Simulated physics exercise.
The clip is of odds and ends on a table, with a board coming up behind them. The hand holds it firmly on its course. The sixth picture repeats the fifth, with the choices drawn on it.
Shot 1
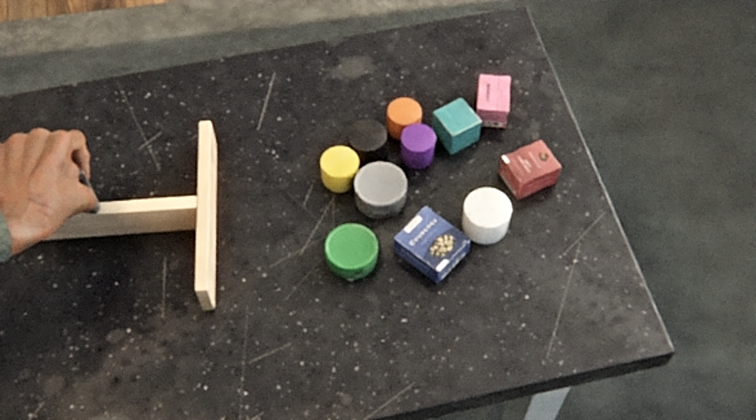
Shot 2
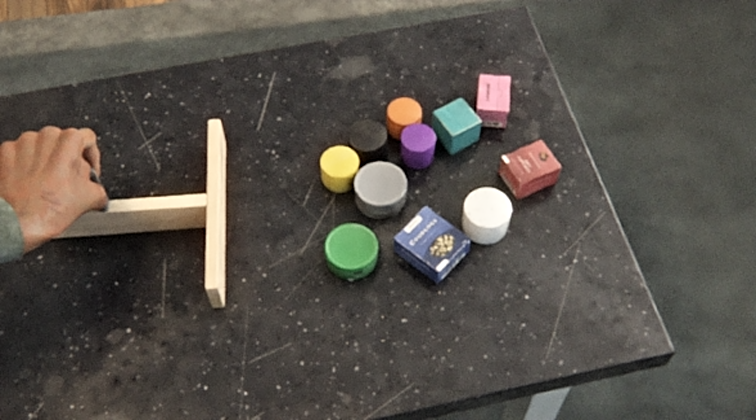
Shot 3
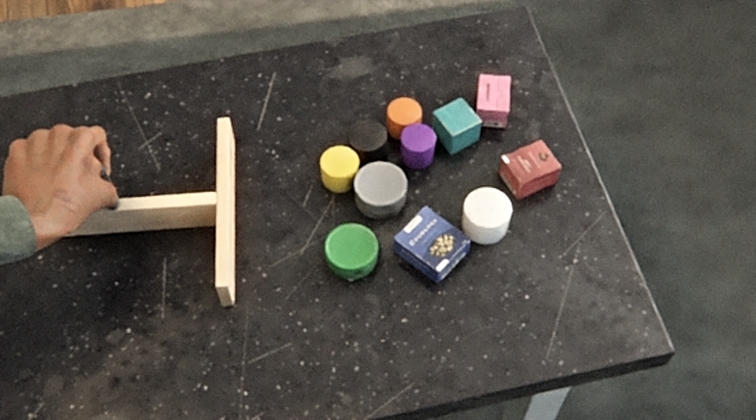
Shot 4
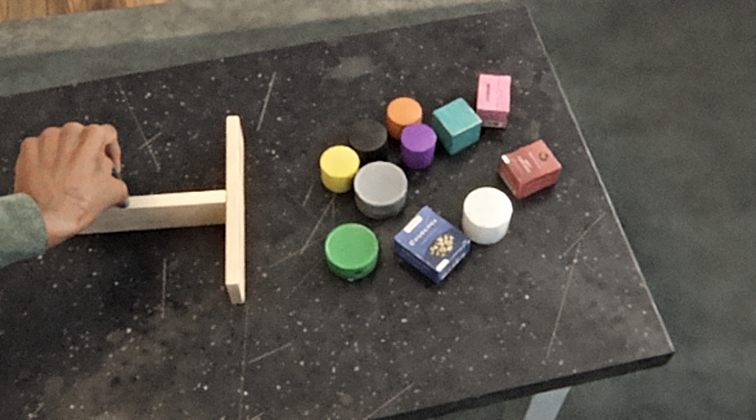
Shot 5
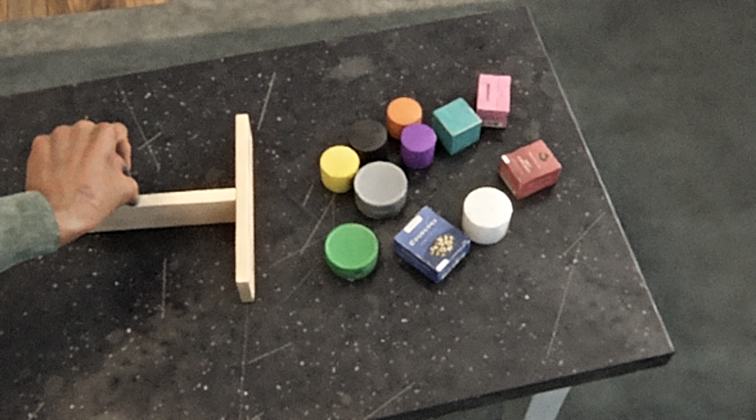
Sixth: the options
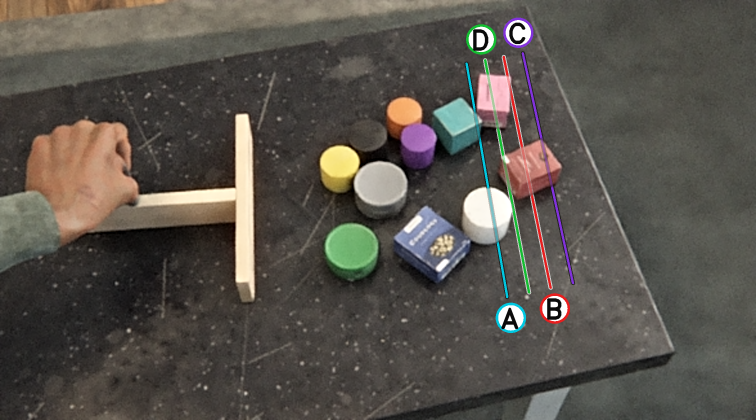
A hand in a grey-green sleeve grips a pale wooden T-shaped board at the left of a speckled, scratched black table, seen from above at a slant. To the right sit yellow, black, orange, purple, grey, green and white round containers, with a turquoise block and pink, red and dark blue packets among them. The hand slides the board slowly and steadily rightward, while the objects and camera stay still.
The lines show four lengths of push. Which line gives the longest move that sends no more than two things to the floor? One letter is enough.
Line B.
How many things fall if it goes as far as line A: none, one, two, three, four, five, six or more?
By then, none.
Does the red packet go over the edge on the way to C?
By then, yes.
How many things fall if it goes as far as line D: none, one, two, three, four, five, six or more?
In all, none.
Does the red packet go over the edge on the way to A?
No.
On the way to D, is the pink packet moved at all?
Yes.
On the marked copy, A at (485, 171); B at (525, 163); C at (546, 159); D at (505, 167).
Following B. Soon after the start, board (347, 173); orange tin (408, 115); blue packet (449, 244).
Later, board (448, 154); pink packet (516, 73); white pot (555, 210).
In the end, board (525, 139); red packet over the edge; turquoise block (562, 85); one fallen.
As for the rest, A is within the limit but short; C drops four; D is within the limit but short.
